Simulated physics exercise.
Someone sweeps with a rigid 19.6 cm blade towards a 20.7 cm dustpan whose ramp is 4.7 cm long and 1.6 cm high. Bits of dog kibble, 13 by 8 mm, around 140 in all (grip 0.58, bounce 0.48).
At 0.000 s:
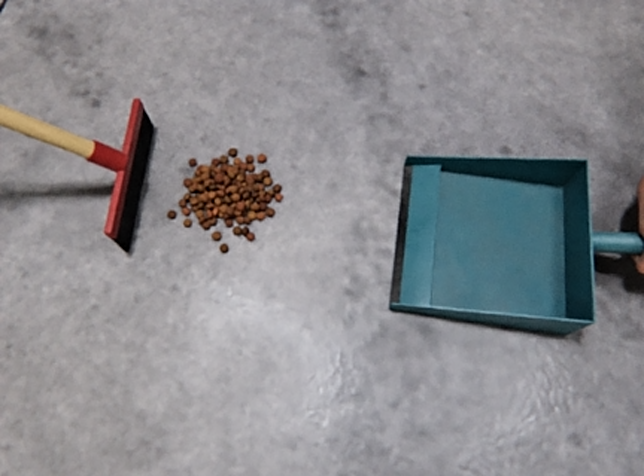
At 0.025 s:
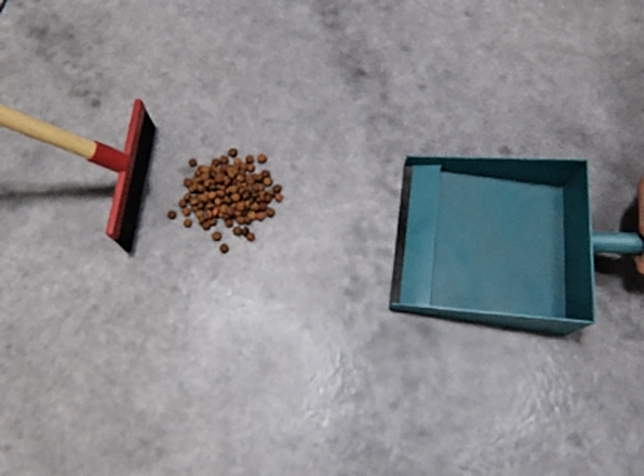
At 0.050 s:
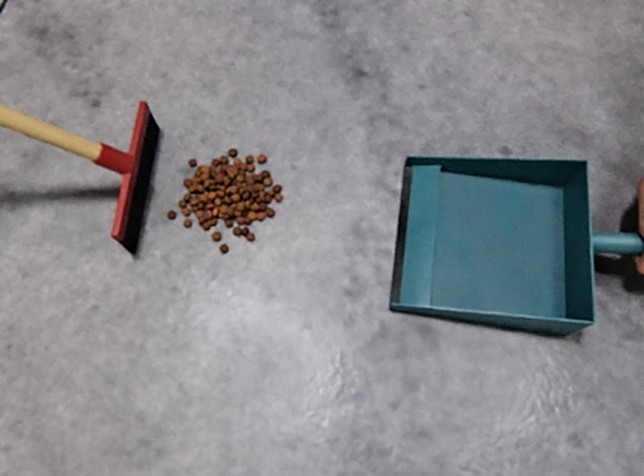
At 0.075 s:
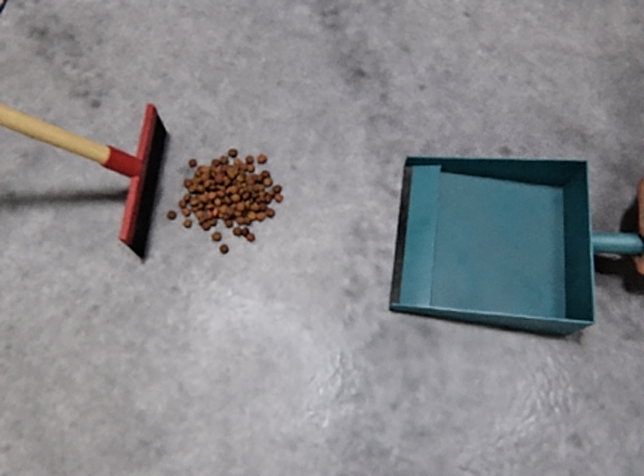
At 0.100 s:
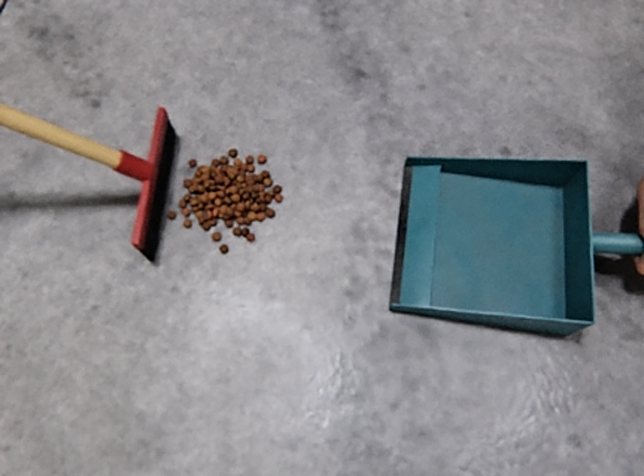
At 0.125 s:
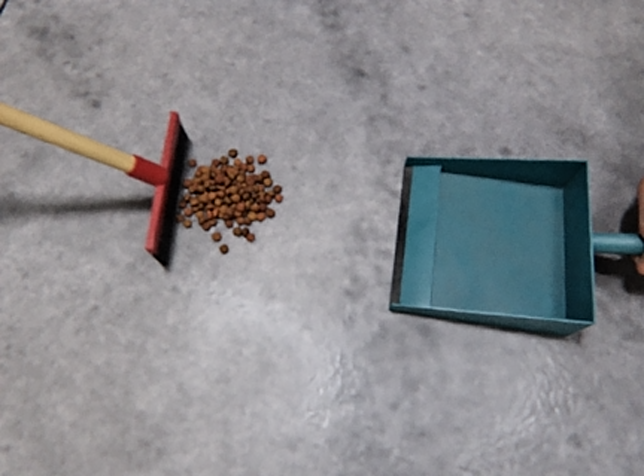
We see a pile of brown kibble on a grey floor between a red broom-like tool and a teal dustpan held at the right. The tool slides rightward until its dark edge meets the pile's left side, while the dustpan stays still.
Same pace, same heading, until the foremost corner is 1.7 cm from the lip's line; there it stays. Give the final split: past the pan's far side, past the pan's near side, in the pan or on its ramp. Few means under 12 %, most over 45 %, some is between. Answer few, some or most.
Past the pan's far side: Few; past the pan's near side: Few; in the pan or on its ramp: Some.
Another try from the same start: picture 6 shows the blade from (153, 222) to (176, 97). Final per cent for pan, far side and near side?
Pan 5, far 45, near 0.
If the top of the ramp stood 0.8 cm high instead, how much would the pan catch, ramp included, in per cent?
Then about 35 per cent.
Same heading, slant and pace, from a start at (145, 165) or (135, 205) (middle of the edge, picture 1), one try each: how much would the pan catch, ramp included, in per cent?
About 35 and 20 per cent.
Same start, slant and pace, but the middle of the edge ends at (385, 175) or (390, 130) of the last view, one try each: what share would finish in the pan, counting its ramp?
Some 35 and 15 per cent.
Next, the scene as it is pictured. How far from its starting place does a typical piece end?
Some 24 cm.
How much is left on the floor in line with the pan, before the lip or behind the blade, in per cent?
Roughly 60 per cent.
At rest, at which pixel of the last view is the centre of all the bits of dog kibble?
Around (394, 237).
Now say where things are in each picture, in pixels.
The first picture shows blade from (112, 234) to (139, 106), moved 0.0 cm, 0 of the pieces shifted so far; middle of the pieces at (229, 196); pan at (495, 246).
The second picture shows blade from (113, 235) to (141, 107), moved 0.2 cm, 0 of the pieces shifted so far; middle of the pieces at (229, 196).
The third picture shows blade from (118, 237) to (145, 108), moved 0.9 cm, 0 of the pieces shifted so far; middle of the pieces at (229, 197).
The fourth picture shows blade from (127, 240) to (153, 111), moved 2.1 cm, 0 of the pieces shifted so far; middle of the pieces at (229, 197).
The fifth picture shows blade from (138, 244) to (164, 115), moved 3.7 cm, 0 of the pieces shifted so far; middle of the pieces at (229, 197).
The sixth picture shows blade from (152, 249) to (176, 119), moved 5.5 cm, 1 of the pieces shifted so far; middle of the pieces at (229, 197); pan at (495, 247). The blade's pace is about 0.74 m/s, heading 12 degrees towards the viewer's side.
After 0.32 s, middle of the blade 16 cm from the lip; 0 % over the lip, far side 5 %, near side 0 %.
After 0.45 s, middle of the blade 7 cm from the lip; 0 % over the lip, far side 5 %, near side 0 %.
Then, at 0.71 s, middle of the blade 3 cm from the lip; 30 % over the lip, far side 5 %, near side 5 %.
By 1.1 s all is still; far side 5 %, near side 5 %, pan 30 %, in front of the lip or behind the blade 60 %.
